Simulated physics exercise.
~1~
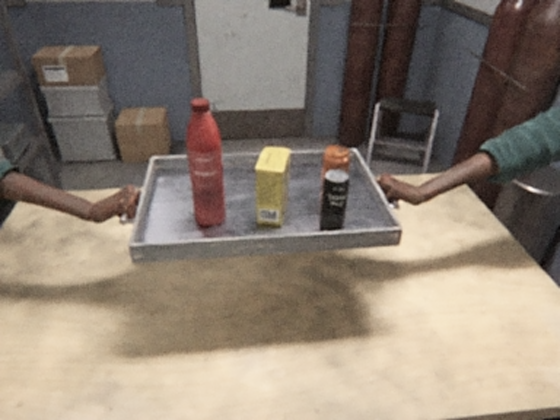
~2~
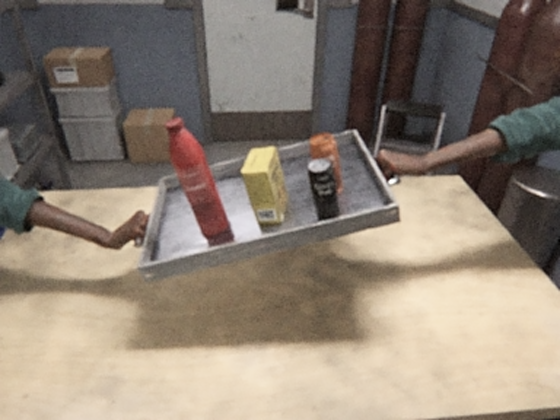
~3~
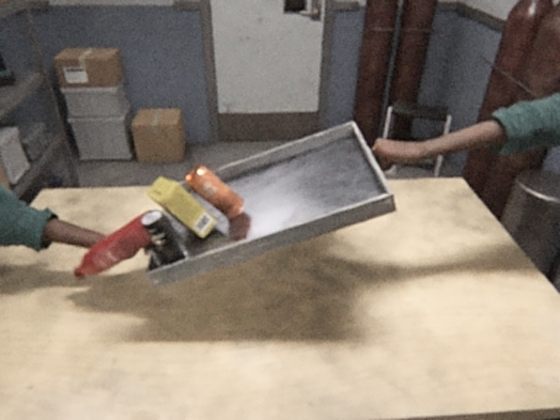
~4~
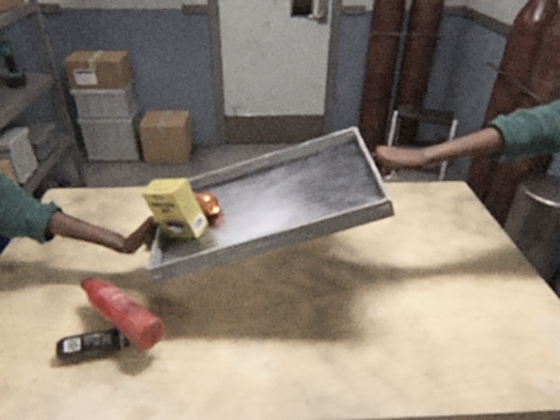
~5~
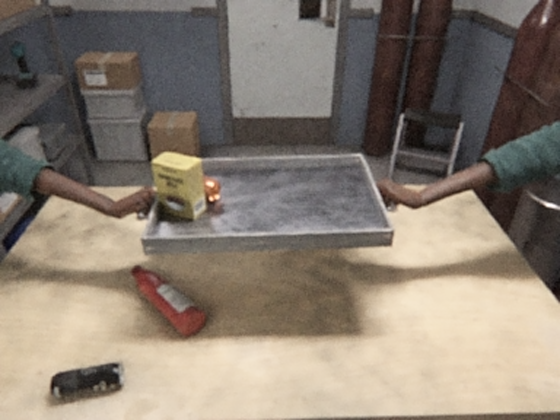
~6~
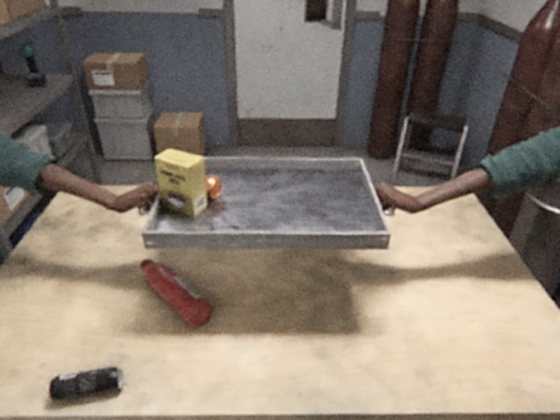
A tray held by two hands tilts down to the left, sending a red bottle, black can, yellow packet and orange can sliding; the bottle, then the black can, drop onto the table, and the levelled tray keeps the upright packet and toppled orange can at its left end.
